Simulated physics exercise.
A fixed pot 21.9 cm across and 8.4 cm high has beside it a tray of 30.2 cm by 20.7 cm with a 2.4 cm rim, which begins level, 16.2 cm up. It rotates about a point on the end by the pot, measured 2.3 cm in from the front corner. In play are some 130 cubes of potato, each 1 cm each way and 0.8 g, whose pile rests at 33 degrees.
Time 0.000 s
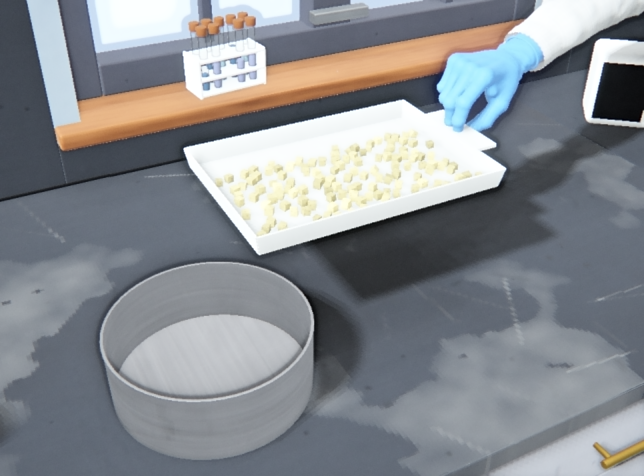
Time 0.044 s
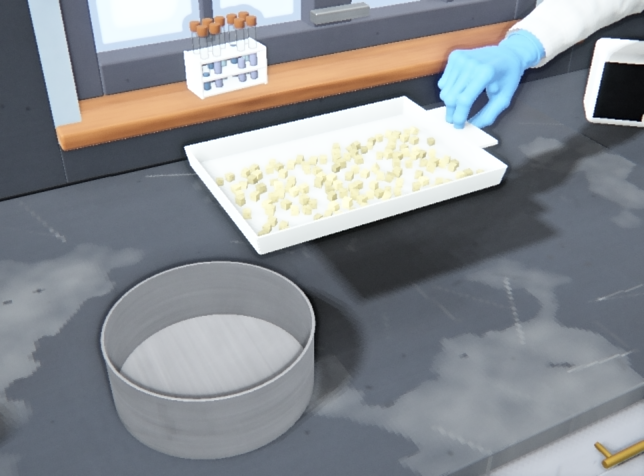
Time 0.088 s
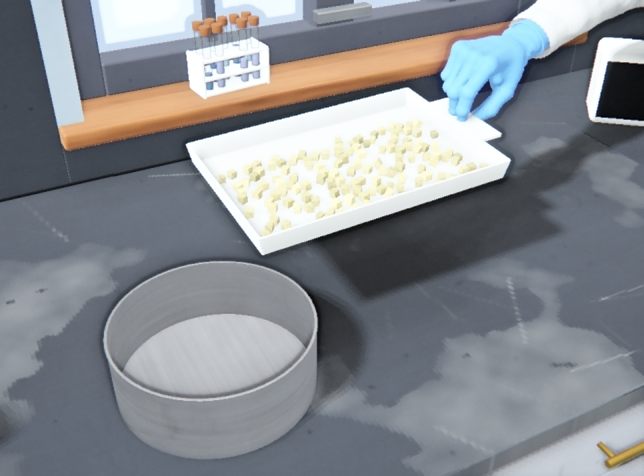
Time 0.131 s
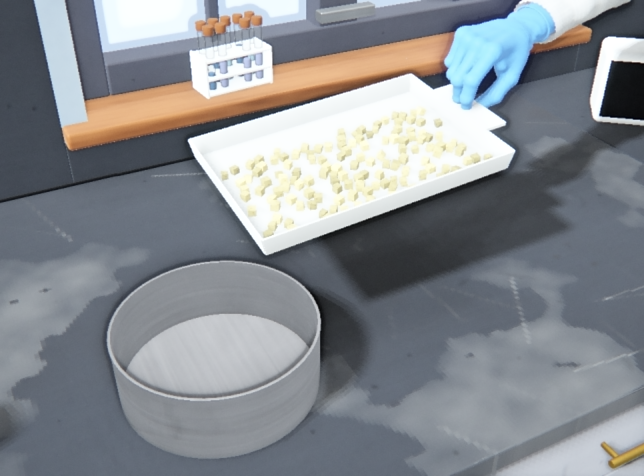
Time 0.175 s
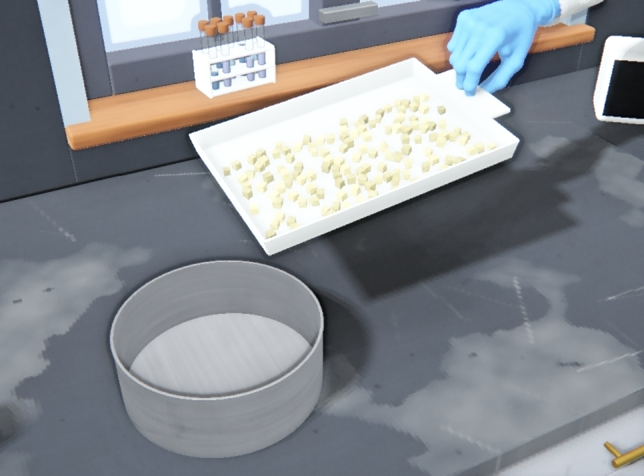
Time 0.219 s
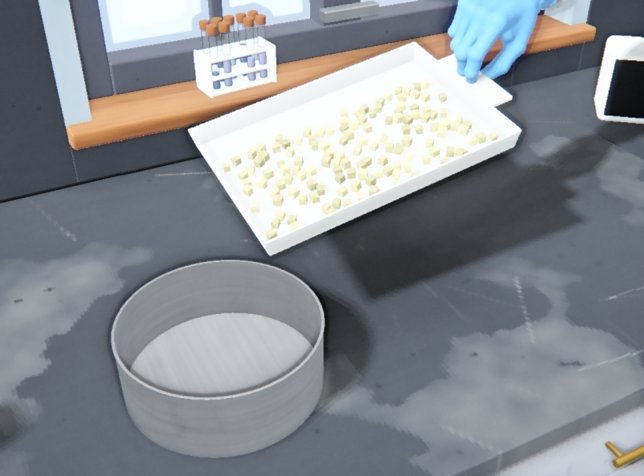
At first, a blue-gloved hand holds a white tray of small pale pieces nearly level above a dark counter, behind a round grey pot. The hand then raises the tray's far right end, slowly and then faster, leaving the left front corner lowest, while the pieces stay scattered across it.
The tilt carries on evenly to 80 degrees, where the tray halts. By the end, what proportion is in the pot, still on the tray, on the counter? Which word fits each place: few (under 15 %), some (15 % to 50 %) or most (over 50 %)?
Pot gets most; tray gets some; counter gets few.
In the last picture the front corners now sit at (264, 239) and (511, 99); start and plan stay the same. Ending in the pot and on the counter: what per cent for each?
The pot gets 75 and the counter 0.
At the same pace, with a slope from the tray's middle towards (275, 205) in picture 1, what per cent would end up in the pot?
Something like 60 per cent of the pieces.
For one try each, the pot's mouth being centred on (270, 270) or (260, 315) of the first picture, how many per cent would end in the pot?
Roughly 5 per cent, then 60 per cent.
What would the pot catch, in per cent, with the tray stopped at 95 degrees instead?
In that case, near 100 percent.
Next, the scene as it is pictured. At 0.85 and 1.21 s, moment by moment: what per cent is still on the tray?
Roughly 90 then 40.
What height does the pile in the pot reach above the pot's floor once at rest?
It reaches roughly 2.0 cm.
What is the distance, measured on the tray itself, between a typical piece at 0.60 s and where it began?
3 cm.
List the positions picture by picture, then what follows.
The first picture shows tray tilt 0 degrees, front corners at (258, 235) and (500, 168); middle of the pieces at (348, 178); pot at (208, 323).
The second picture shows tray tilt 1 degrees, front corners at (259, 235) and (501, 165); middle of the pieces at (349, 176).
The third picture shows tray tilt 3 degrees, front corners at (262, 235) and (505, 159); middle of the pieces at (351, 172).
The fourth picture shows tray tilt 6 degrees, front corners at (264, 237) and (509, 150), lowest corner left front; middle of the pieces at (354, 165).
The fifth picture shows tray tilt 10 degrees, front corners at (266, 238) and (513, 140), lowest corner left front; middle of the pieces at (357, 158).
The sixth picture shows tray tilt 13 degrees, front corners at (267, 239) and (515, 130), lowest corner left front; middle of the pieces at (357, 151); pot at (219, 322). The tray's pace is about 85 degrees a second.
After 0.60 s, tilt 46 degrees; the tray holds 100 %, the pot 0 %.
Then, at 0.85 s, tilt 67 degrees; the tray holds 90 %, the pot 5 %.
Then, at 1.21 s, tilt 80 degrees; the tray holds 40 %, the pot 55 %.
At rest (2.4 s), pot 75 %, tray 25 %, counter 0 %.
